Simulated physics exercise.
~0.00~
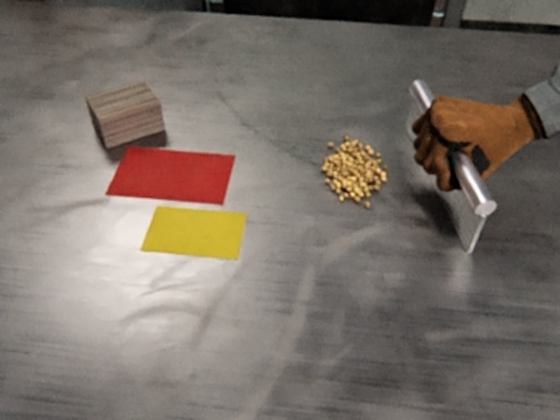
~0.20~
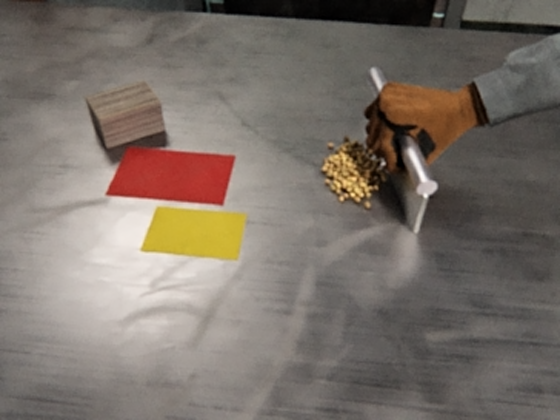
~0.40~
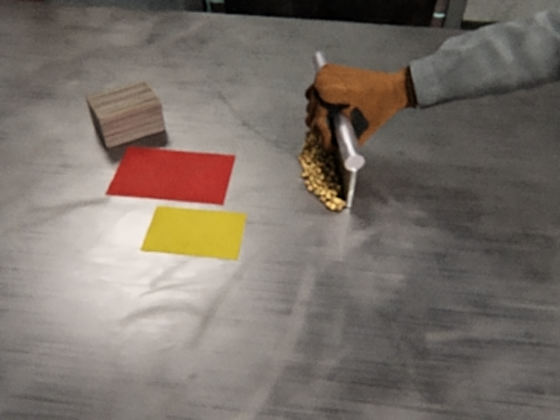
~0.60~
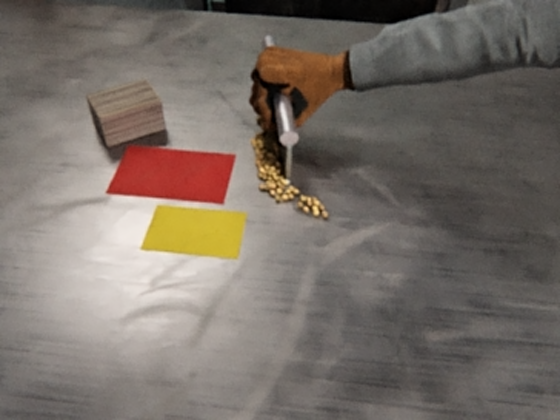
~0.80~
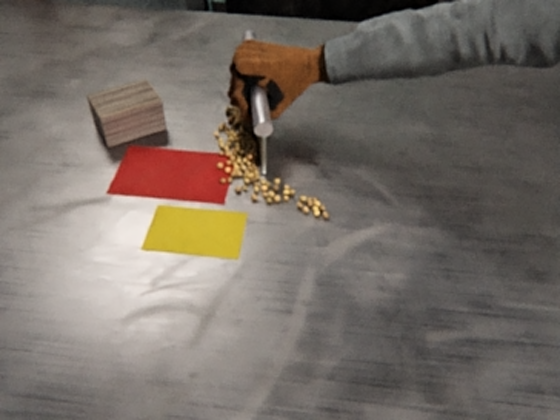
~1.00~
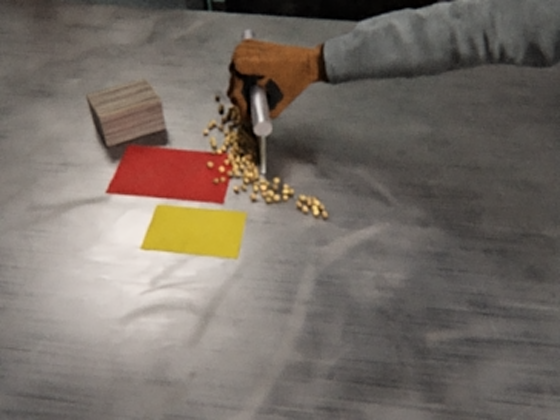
On a scratched grey metal tabletop, seen from above at an angle, a wood-grained block sits at the upper left, with a red sheet and a smaller yellow sheet below it. A heap of golden chickpeas lies right of centre, and a brown-gloved hand in a grey sleeve holds a scraper to its right. The hand moves the scraper left, meets the heap and pushes it along. Some pieces trail off the near end as the pile spreads. The scraper stops by the red sheet, with a few chickpeas scattered on its right edge, most on bare metal, and none on the yellow sheet.
